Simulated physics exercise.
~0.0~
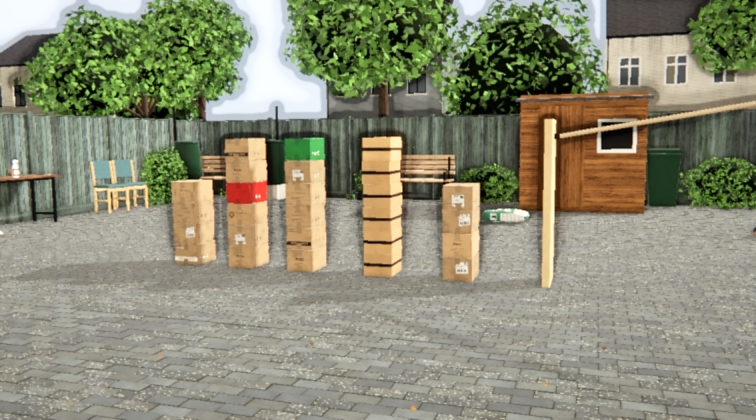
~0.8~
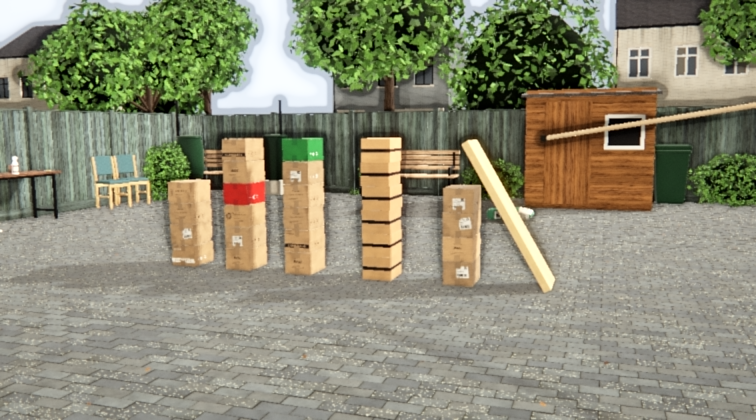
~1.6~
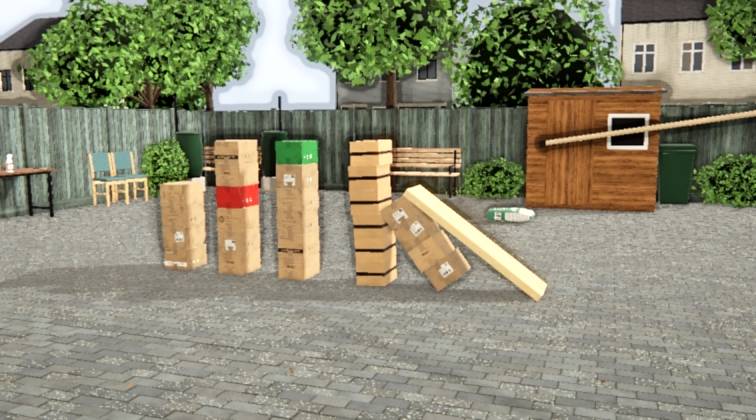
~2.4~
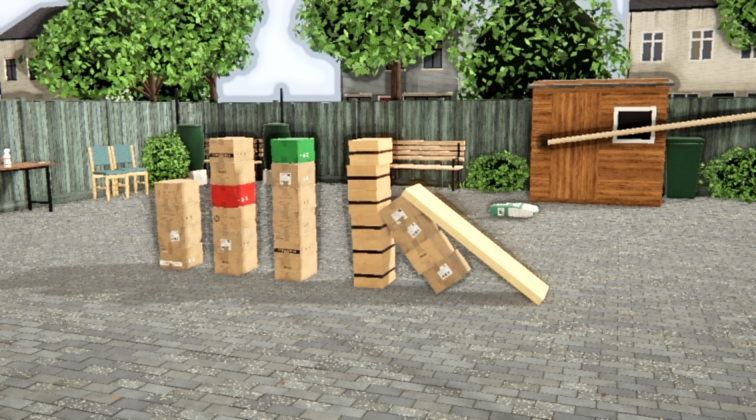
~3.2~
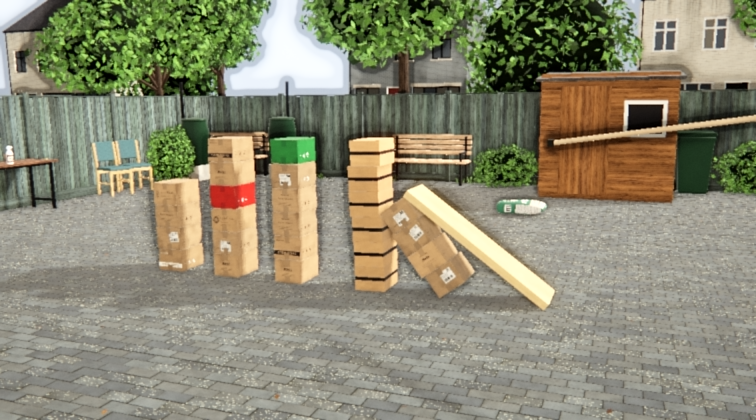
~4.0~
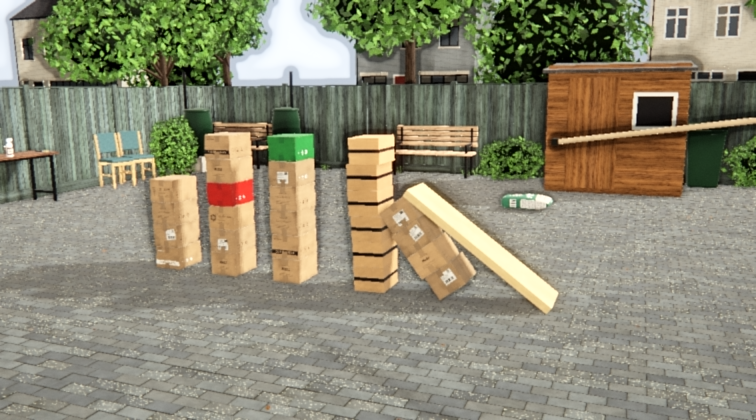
In a fenced paved yard, an upright wooden board beside a row of five carton stacks tips left and knocks over the short stack nearest it, which comes to rest leaning against the tall strapped stack with the board on top, while the other stacks stay standing.
